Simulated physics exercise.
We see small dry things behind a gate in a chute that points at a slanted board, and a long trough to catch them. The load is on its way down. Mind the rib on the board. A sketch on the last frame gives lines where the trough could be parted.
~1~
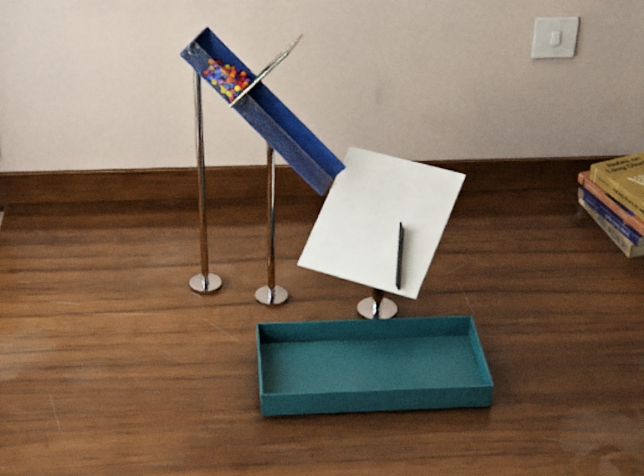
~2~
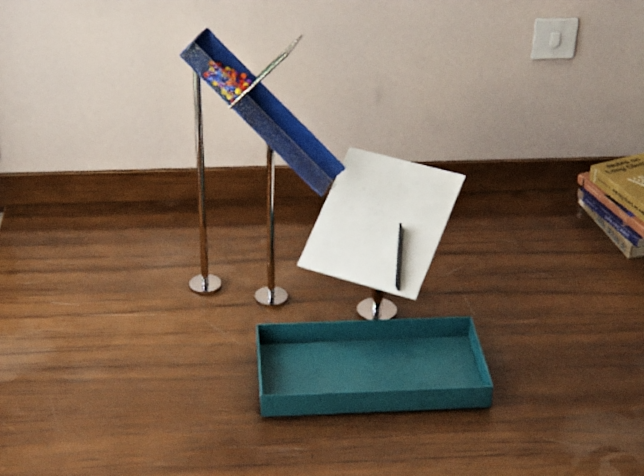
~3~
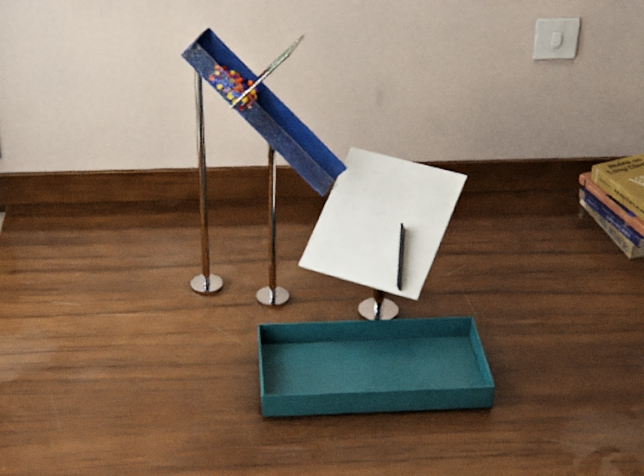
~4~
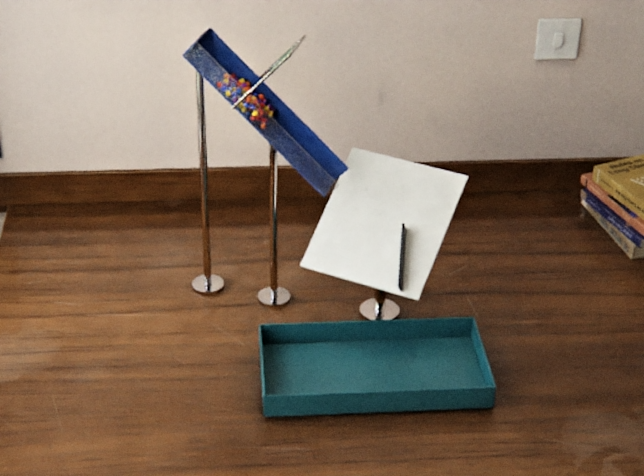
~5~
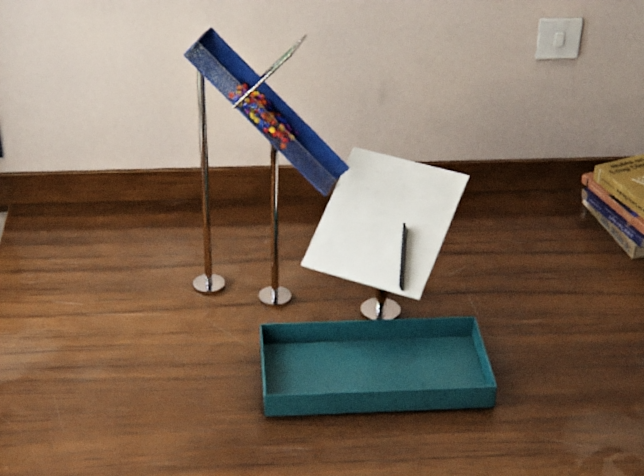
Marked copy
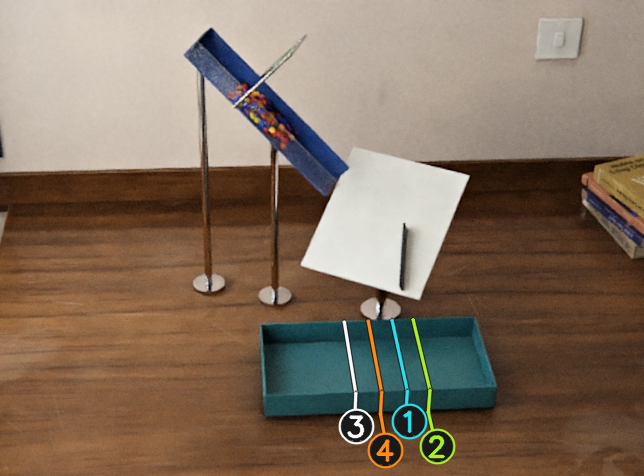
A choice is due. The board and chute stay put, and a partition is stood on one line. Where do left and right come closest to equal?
4 is best.
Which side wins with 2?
The left side.
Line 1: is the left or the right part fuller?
More lands on the left.
On the marked copy, line 1 crosses the front rim at (407, 390); line 2 crosses the front rim at (429, 389); line 3 crosses the front rim at (355, 392); line 4 crosses the front rim at (381, 391).
With 1, of what is caught, nearly all on the left of the divider, a small part on the right.
With 2, of what is caught, nearly all on the left of the divider, a stray few on the right.
With 3, of what is caught, a small part on the left of the divider, most on the right.
With 4, of what is caught, about a third on the left of the divider, about two thirds on the right.
